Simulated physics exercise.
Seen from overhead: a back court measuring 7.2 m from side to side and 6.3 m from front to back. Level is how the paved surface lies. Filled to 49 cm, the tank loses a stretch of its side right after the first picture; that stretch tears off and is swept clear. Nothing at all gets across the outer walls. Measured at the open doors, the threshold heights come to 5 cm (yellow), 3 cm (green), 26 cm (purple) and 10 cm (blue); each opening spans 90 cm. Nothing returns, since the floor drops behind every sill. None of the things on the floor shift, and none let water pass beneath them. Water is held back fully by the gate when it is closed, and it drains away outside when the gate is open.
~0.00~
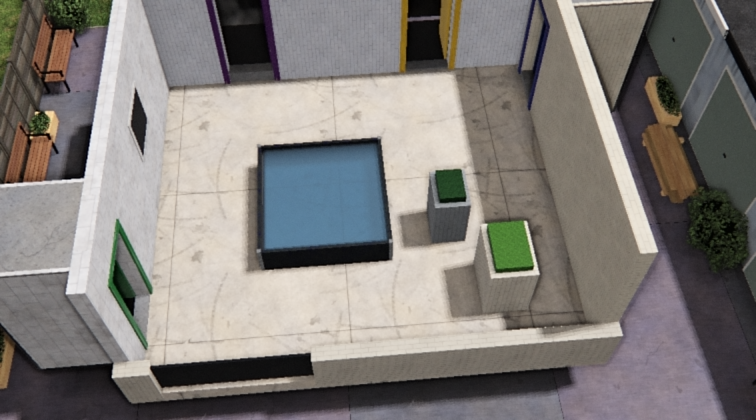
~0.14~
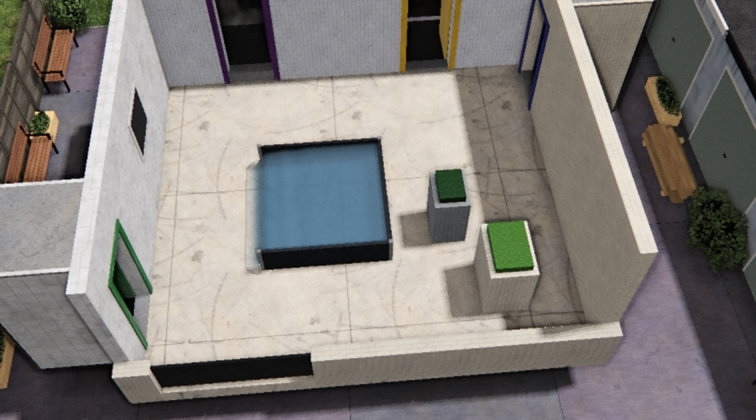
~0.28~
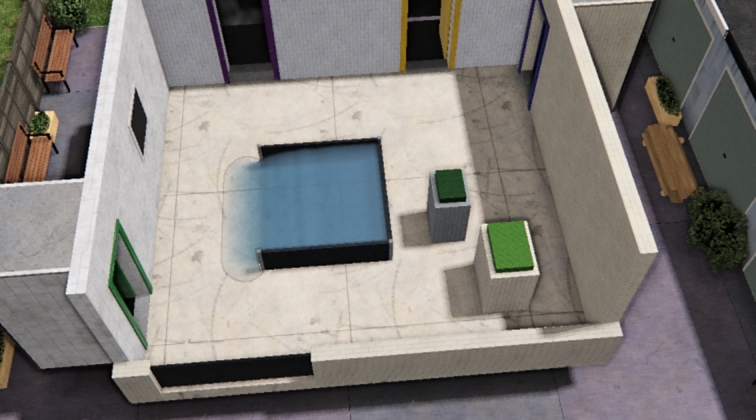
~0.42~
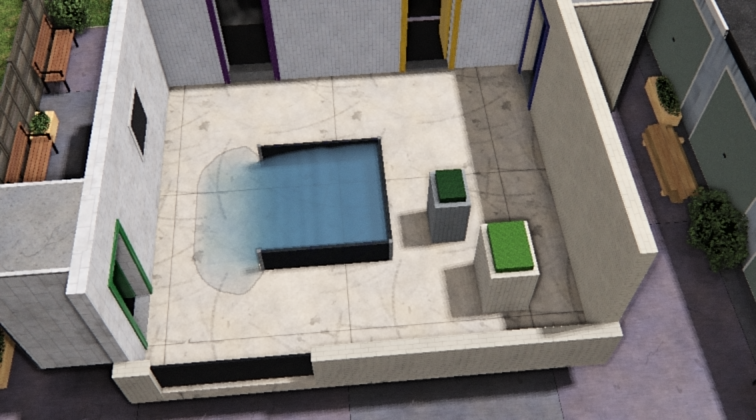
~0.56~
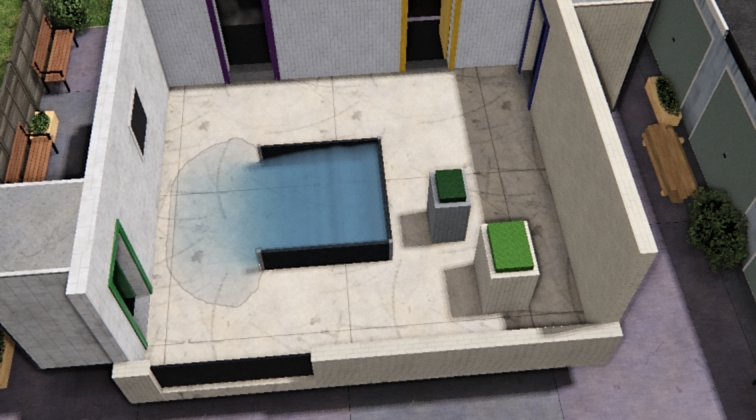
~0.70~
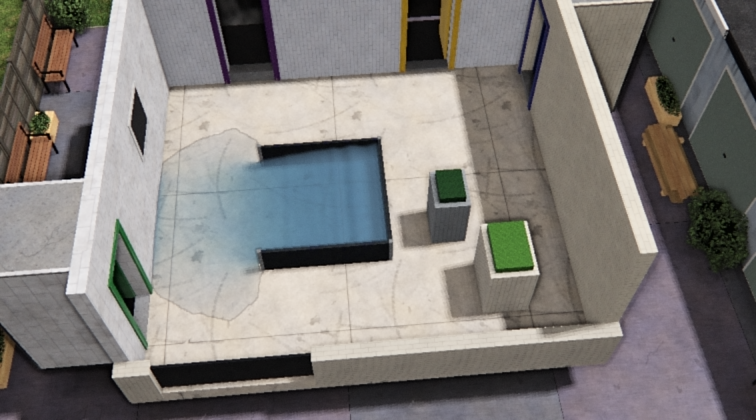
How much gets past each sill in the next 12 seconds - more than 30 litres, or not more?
In order: Yellow door: Not over. Green door: Over. Purple door: Not over. Blue door: Not over.
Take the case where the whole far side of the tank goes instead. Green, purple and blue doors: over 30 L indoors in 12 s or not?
So green tops it, purple stays lower, blue tops it.
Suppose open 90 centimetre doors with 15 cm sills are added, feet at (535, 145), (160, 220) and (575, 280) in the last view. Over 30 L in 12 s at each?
Result in order - not enough, more than that, not enough.
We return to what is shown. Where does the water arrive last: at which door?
Lab note: Last arrival at the blue door.
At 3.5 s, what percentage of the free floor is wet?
40 %.
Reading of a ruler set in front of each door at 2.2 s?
Depths: Yellow door 0 cm, green door 13 cm, purple door 0 cm, blue door 0 cm.
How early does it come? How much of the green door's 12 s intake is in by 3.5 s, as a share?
That works out near 40%.
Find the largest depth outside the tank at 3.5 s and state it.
Some 28 cm deep.
After 1.4 s water covers 20 % of the floor and is deepest (36 cm) near (168, 227); yellow door not reached, green door 11 cm at the sill, 4 L in, purple door not reached, blue door not reached.
After 2.2 s water covers 25 % of the floor and is deepest (33 cm) near (167, 235); yellow door not reached, green door 13 cm at the sill, 33 L in, purple door not reached, blue door not reached.
After 3.5 s water covers 40 % of the floor and is deepest (28 cm) near (169, 94); yellow door not reached, green door 10 cm at the sill, 82 L in, purple door 15 cm at the sill, 0 L in, blue door not reached.
After 7.0 s water covers 90 % of the floor and is deepest (12 cm) near (582, 343); yellow door 3 cm at the sill, 0 L in, green door 9 cm at the sill, 176 L in, purple door 8 cm at the sill, 0 L in, blue door 10 cm at the sill, 0 L in.
After 12.0 s water covers 100 % of the floor and is deepest (10 cm) near (582, 343); yellow door 6 cm at the sill, 1 L in, green door 4 cm at the sill, 209 L in, purple door 4 cm at the sill, 0 L in, blue door 6 cm at the sill, 1 L in.
